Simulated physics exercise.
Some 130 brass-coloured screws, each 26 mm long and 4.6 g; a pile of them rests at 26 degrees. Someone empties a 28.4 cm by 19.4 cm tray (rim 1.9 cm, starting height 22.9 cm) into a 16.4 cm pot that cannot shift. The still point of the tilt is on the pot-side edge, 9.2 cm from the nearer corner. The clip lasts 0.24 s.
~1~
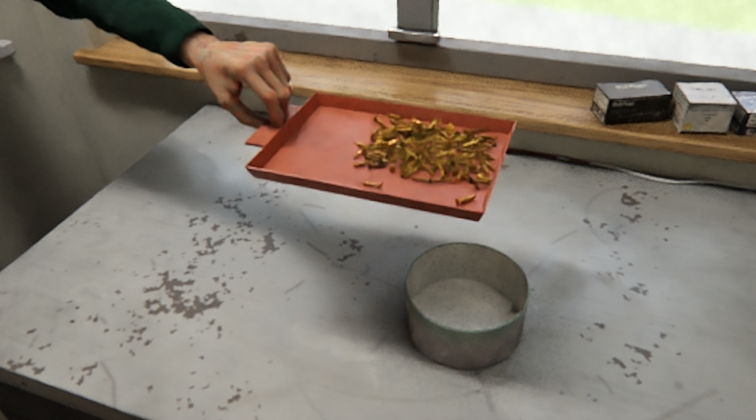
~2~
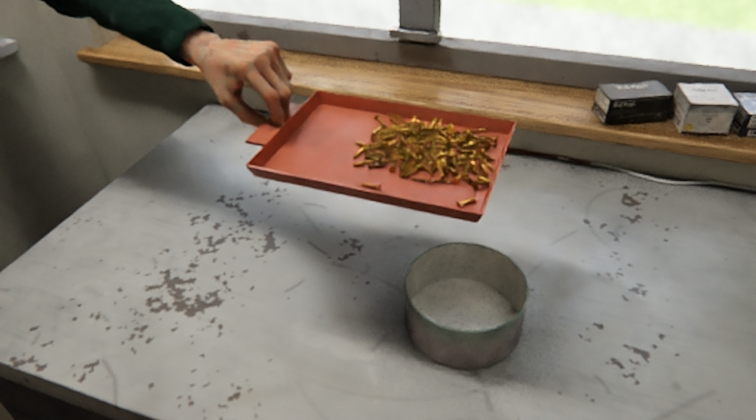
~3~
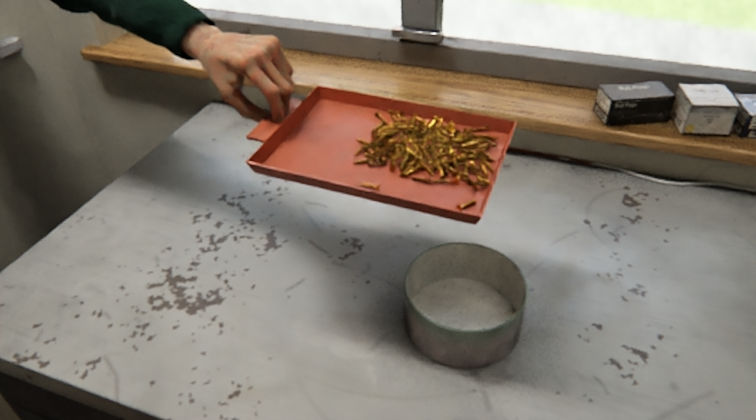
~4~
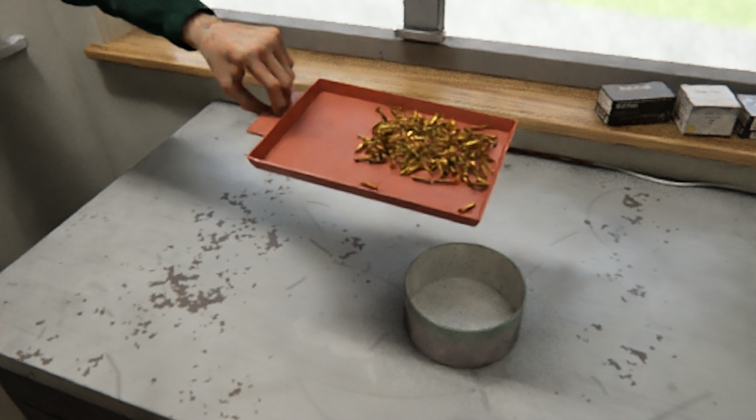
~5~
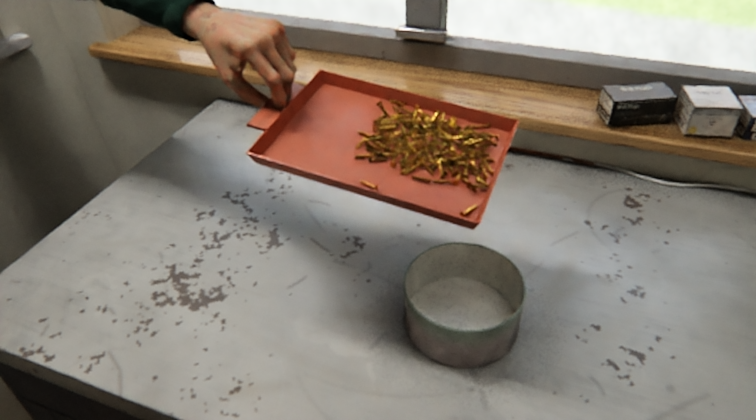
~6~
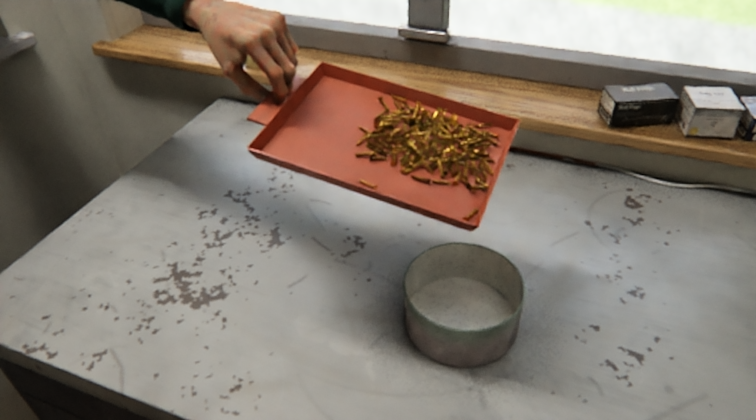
On a worn grey worktop by a window, a hand slightly tilting a red tray of brass-coloured screws above a round metal pot.
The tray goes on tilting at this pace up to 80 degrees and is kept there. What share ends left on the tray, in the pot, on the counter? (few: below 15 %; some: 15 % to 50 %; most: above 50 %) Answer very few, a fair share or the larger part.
Tray: Very few, pot: The larger part, counter: Very few.
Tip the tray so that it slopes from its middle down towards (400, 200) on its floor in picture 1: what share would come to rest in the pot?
About 95 per cent.
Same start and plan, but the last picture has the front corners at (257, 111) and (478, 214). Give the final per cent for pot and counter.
Pot 35, counter 65.
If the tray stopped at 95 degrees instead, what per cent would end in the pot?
In that case some 95 per cent.
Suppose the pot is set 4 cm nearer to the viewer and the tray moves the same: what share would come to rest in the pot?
In that case some 100 per cent.
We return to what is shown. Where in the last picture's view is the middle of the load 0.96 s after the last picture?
Near (468, 196).
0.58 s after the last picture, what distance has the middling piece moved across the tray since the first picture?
Roughly 7 cm.
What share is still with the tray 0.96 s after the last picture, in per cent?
About 95 per cent.
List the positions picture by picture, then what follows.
In the first frame, tray tilt 0 degrees, front corners at (252, 165) and (479, 208); middle of the pieces at (425, 143); pot at (467, 283).
In the second frame, tray tilt 1 degrees, front corners at (252, 163) and (478, 210); middle of the pieces at (425, 143).
In the third frame, tray tilt 2 degrees, front corners at (253, 160) and (477, 212); middle of the pieces at (426, 142).
In the fourth frame, tray tilt 5 degrees, front corners at (253, 155) and (476, 215), lowest corner right front; middle of the pieces at (426, 140).
In the fifth frame, tray tilt 8 degrees, front corners at (253, 151) and (475, 218), lowest corner right front; middle of the pieces at (427, 138).
In the sixth frame, tray tilt 10 degrees, front corners at (254, 146) and (475, 221), lowest corner right front; middle of the pieces at (428, 136); pot at (464, 283).
Then, 0.58 s after the last picture, tilt 43 degrees; the tray holds 100 %, the pot 0 %.
Then, 0.96 s after the last picture, tilt 65 degrees; the tray holds 95 %, the pot 0 %.
Then, 1.43 s after the last picture, tilt 80 degrees; the tray holds 10 %, the pot 75 %.
In the end, tray 0 %, pot 95 %, counter 0 %.
